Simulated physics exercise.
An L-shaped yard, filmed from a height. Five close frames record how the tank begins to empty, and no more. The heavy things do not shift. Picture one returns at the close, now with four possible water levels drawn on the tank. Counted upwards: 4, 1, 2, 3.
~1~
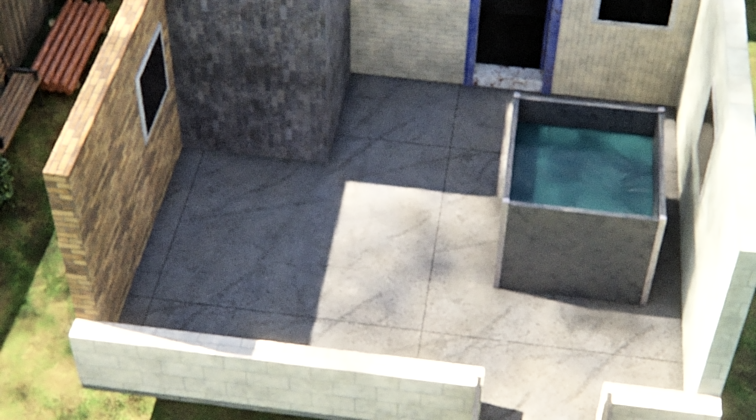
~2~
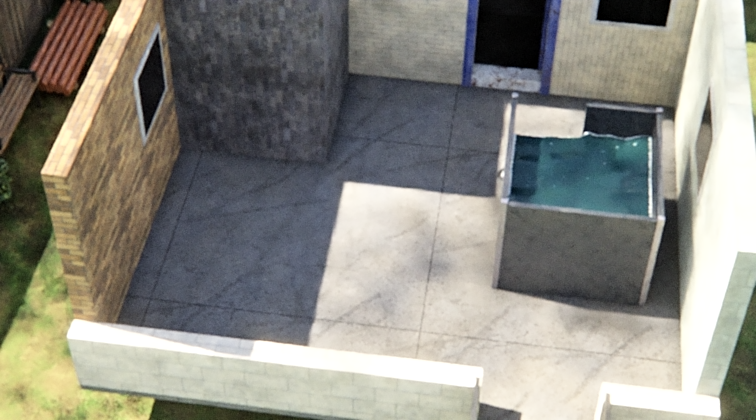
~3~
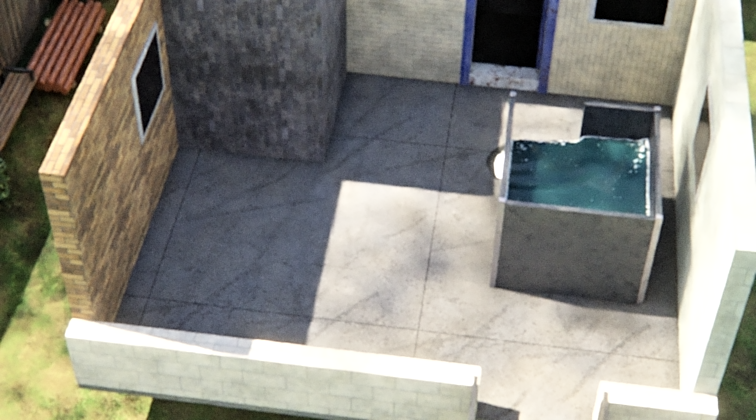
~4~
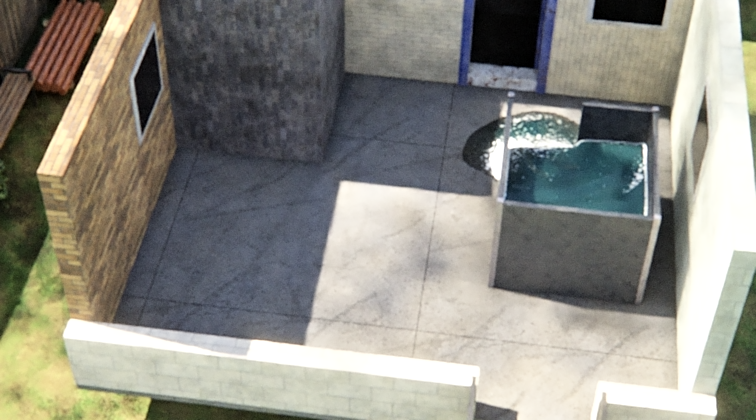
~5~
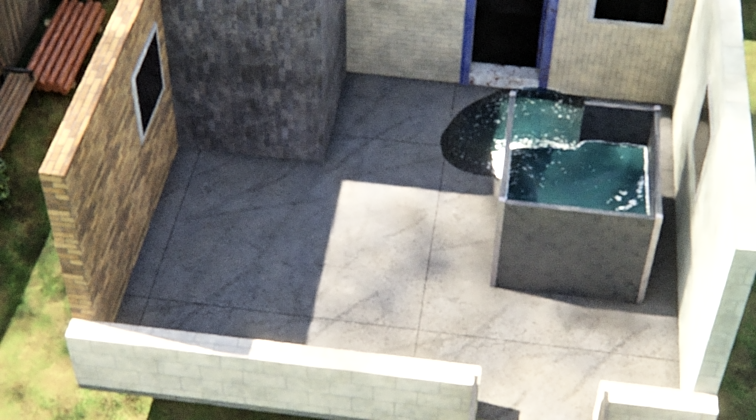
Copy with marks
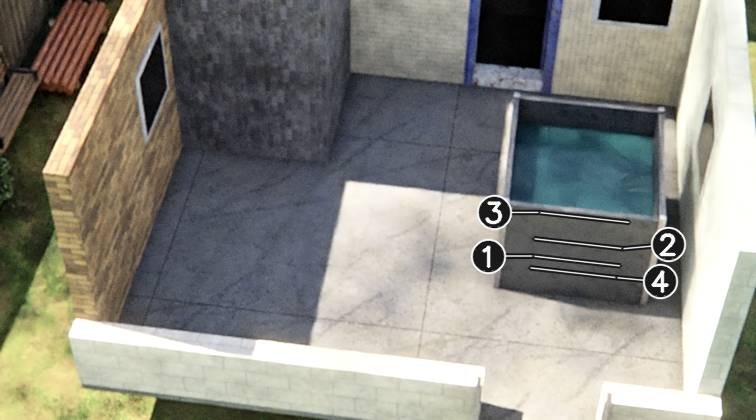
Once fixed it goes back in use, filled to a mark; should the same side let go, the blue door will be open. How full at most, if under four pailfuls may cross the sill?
The limit is 4.
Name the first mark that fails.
1 it is.
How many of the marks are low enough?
One.
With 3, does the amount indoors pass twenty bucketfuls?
Yes, clearly.
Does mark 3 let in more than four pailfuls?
Yes, it does.
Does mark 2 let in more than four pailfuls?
Yes.
On the marked copy, 1 at (575, 260); 2 at (578, 243); 3 at (583, 217); 4 at (573, 272); from the bottom up 4, 1, 2, 3.
With 1, about 8 bucketfuls get in.
With 2, dozens of bucketfuls pour in.
With 3, dozens of bucketfuls pour in.
With 4, a bucket or two gets in.
